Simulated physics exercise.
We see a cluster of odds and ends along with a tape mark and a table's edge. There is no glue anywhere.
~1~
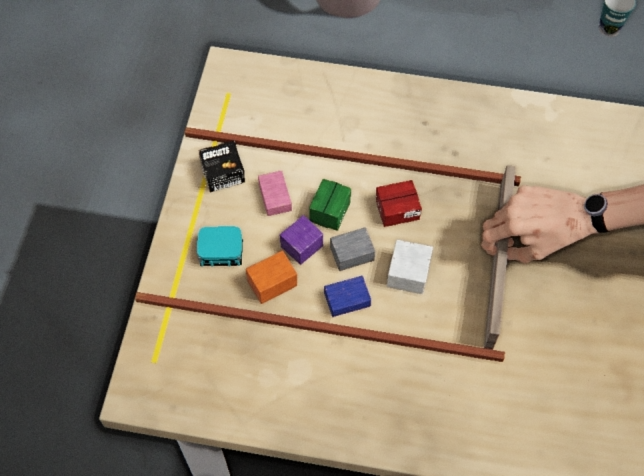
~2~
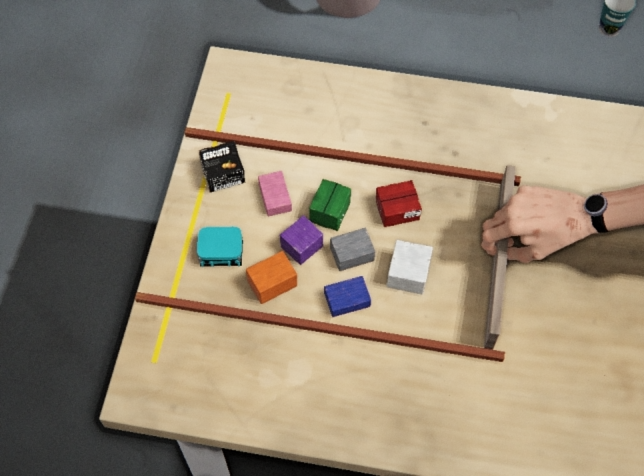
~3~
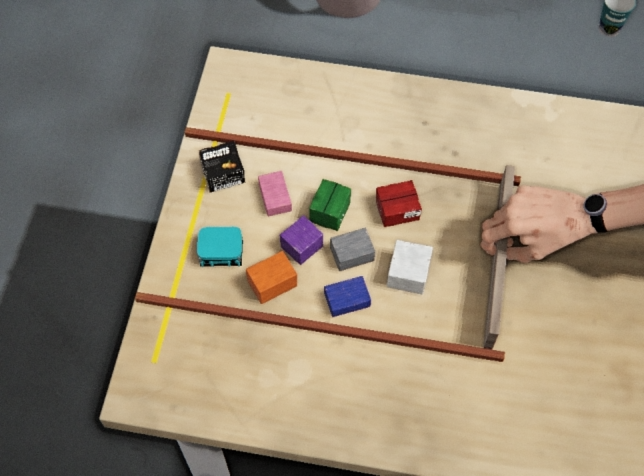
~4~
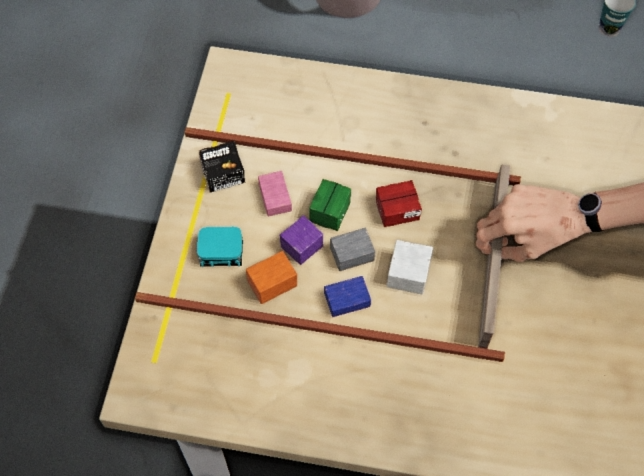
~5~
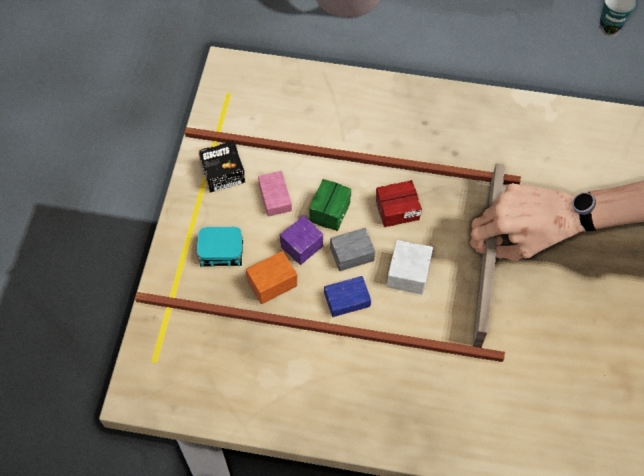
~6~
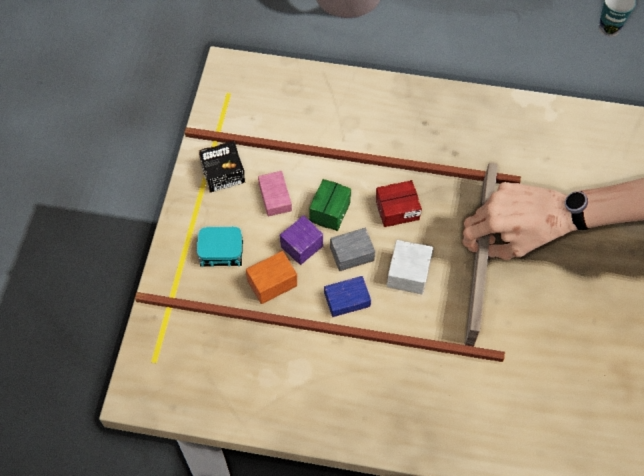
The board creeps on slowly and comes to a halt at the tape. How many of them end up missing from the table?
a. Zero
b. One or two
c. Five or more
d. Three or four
(c) Five or more.
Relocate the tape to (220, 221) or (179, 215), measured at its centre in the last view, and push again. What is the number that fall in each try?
Floor count: 3; 7.
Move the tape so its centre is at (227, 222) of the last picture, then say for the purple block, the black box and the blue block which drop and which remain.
In order, the purple block keeps its spot, then the black box goes off the edge, then the blue block keeps its spot.
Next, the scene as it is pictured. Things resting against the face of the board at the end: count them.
It adds up to 3.
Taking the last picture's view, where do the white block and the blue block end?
Reading them off: First (170, 230); then (162, 277).
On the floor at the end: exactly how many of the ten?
7.
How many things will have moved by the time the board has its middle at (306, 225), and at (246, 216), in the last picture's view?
Tally: First 10; then 10.
Soon after, none off yet; black box at rest near (222, 166); turquoise case at rest near (221, 247); pink block at rest near (275, 194).
In the end, the number that fall off is five or more; gone, grey block, green box, purple block, orange block, pink block, turquoise case and black box.
